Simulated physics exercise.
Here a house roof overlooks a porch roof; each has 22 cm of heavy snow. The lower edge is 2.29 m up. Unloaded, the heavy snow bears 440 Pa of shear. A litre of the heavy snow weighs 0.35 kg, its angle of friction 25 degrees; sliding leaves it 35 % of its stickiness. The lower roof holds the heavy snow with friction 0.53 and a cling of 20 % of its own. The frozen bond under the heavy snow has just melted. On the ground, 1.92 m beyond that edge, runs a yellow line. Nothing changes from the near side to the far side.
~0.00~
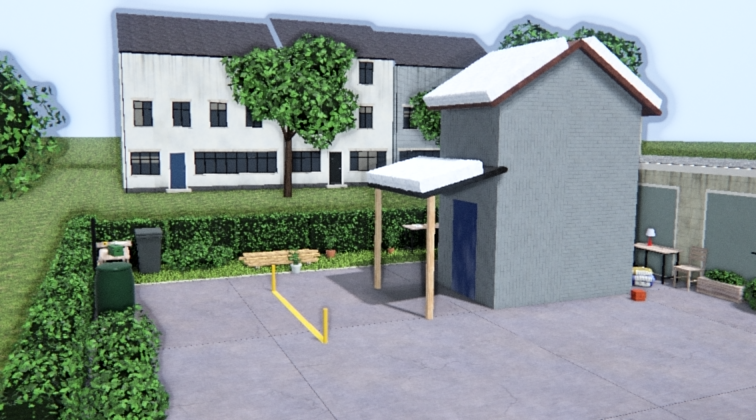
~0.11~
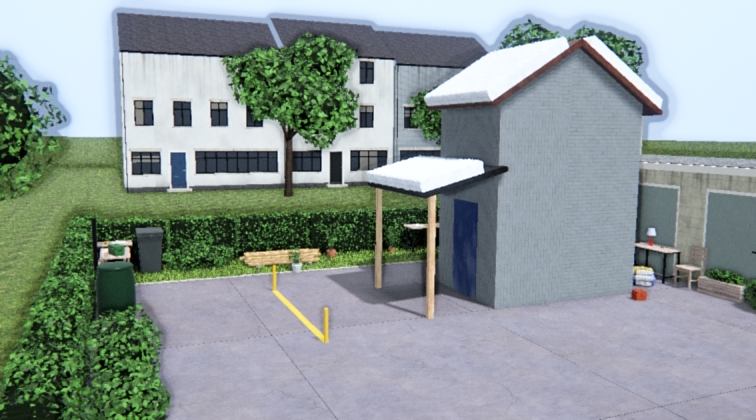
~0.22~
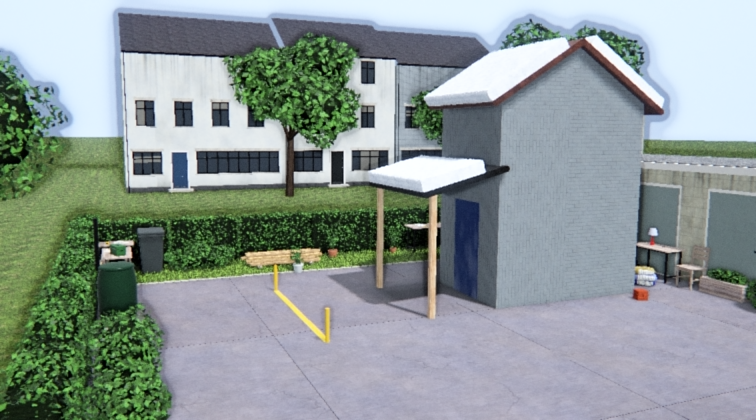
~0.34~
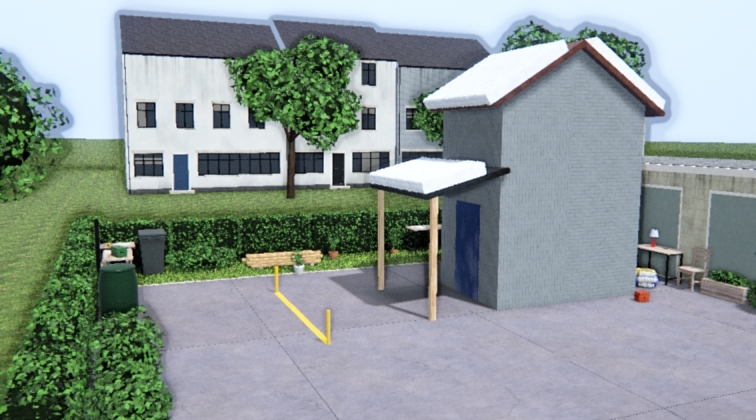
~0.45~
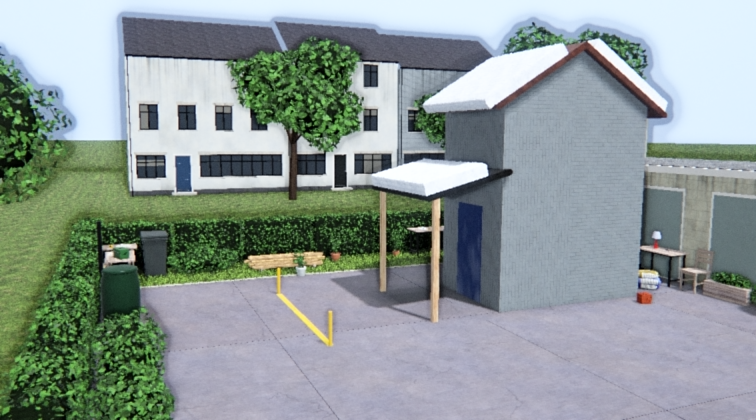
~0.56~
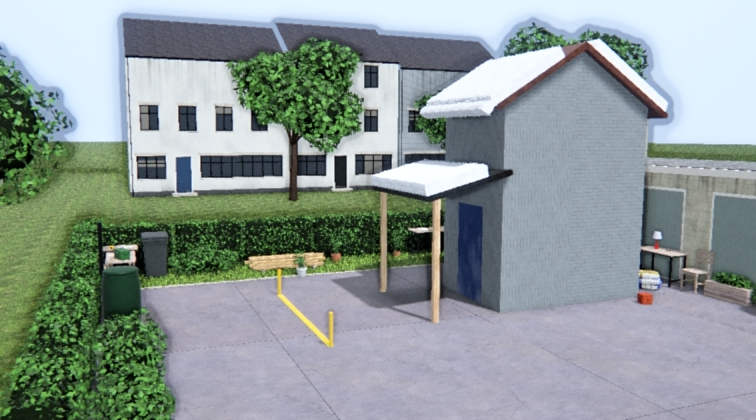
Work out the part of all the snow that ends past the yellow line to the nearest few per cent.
The part of all the snow that ends past the yellow line is near 12 %.
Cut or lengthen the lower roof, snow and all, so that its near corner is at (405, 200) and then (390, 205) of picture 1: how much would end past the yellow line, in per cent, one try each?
In turn about 7 %, 4 %.
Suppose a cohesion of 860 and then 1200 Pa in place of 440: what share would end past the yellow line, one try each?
In that order: 0 %, 0 %.
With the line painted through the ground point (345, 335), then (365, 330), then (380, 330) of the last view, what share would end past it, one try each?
In that order: 20 %, 35 %, 45 %.
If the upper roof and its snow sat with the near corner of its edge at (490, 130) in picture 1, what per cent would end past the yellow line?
It would be near 0 %.
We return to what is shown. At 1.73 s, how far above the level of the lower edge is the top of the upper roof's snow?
Some 1.2 m.
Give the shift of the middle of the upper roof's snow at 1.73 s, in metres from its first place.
About 2.4 m.
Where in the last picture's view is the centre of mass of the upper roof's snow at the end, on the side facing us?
Around (373, 283).
By 1.10 s, none is below the lower edge and 0 % is past the line.
By 1.73 s, none is below the lower edge and 0 % is past the line.
By 2.37 s, 54 % is below the lower edge and 0 % is past the line.
By 3.00 s, 58 % is below the lower edge and 12 % is past the line.
By 3.50 s, at the end, 58 % is below the lower edge and 12 % is past the line.
